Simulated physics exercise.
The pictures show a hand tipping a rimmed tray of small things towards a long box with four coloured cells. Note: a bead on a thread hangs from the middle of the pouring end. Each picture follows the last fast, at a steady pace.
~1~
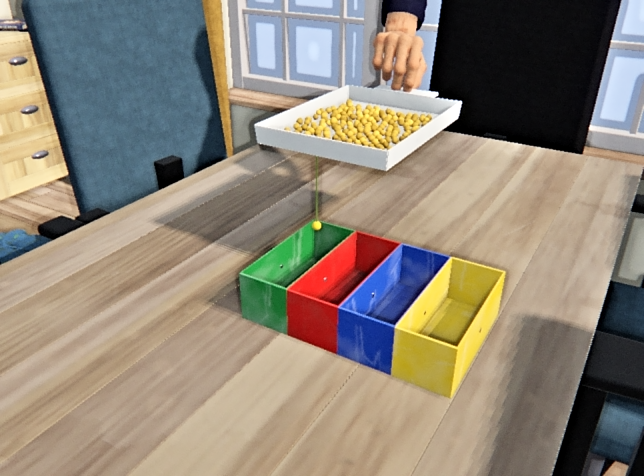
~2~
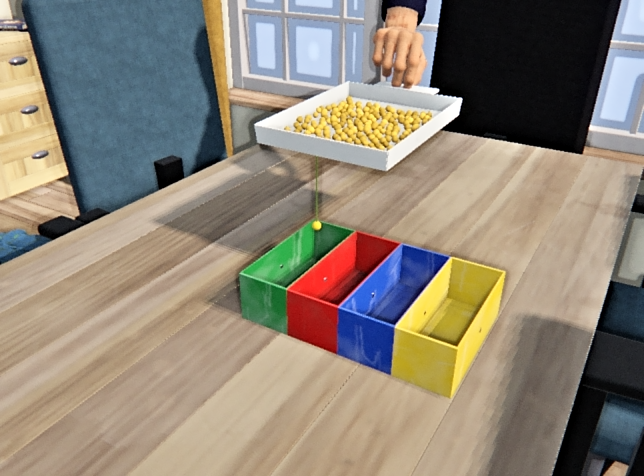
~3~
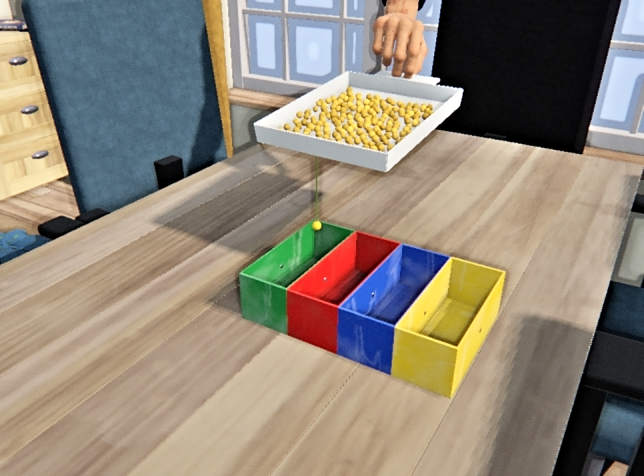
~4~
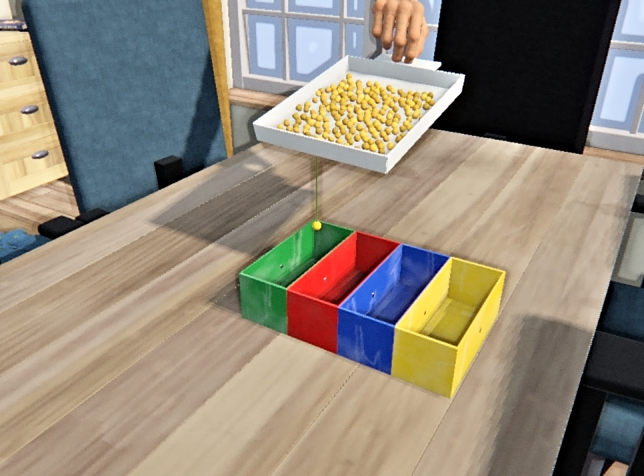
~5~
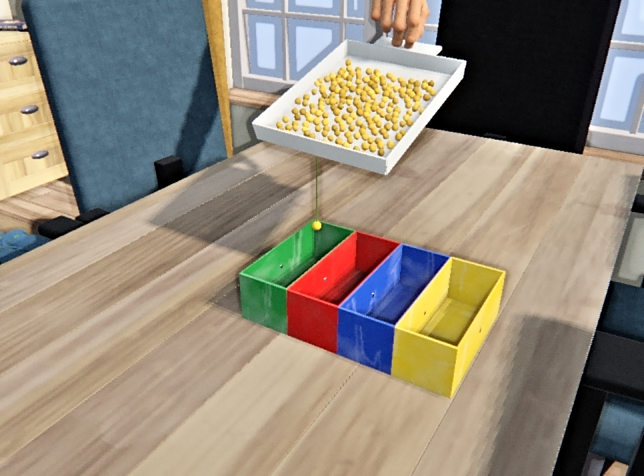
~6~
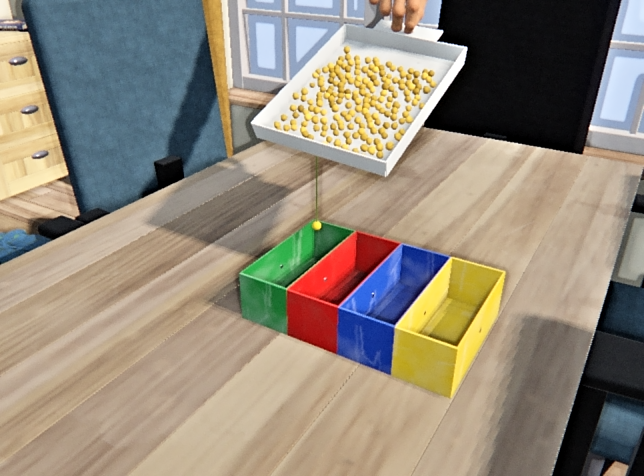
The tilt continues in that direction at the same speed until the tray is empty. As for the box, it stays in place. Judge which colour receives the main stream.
Receiving the main stream: Red.
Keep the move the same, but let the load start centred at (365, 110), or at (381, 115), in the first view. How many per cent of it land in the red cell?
First case: Close to 50 %; second case: Close to 60 %.
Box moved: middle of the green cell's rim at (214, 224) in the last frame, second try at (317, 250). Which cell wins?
The cell in yellow, then red.
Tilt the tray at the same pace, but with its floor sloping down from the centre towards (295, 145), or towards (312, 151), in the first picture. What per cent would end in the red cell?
It comes to about 0 per cent the first time and about 10 per cent the second.
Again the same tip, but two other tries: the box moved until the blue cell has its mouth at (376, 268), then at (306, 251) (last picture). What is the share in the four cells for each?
100 % for the first, 90 % for the second.
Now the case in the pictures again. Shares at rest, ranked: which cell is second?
Second best is that green cell.
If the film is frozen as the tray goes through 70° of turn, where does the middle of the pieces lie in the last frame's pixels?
Close to (341, 120).
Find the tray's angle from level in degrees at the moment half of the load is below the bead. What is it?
Around 115°, give or take.
Shortly afterwards, tray tipped steeply; all but a few on the tray; only a few falling or outside the box.
Next, tray tipped past a quarter turn; near half on the tray; near a quarter in the red cell; only a few in the blue cell; only a few in the green cell; near a third falling or outside the box.
Some moments later, tray tipped past a quarter turn; near half in the red cell; near a quarter in the green cell; a little in the blue cell; a little falling or outside the box.
In the end, tray tipped past a quarter turn; near half in the red cell; near a quarter in the green cell; a little in the blue cell; none at all in the yellow cell; a little outside the box.
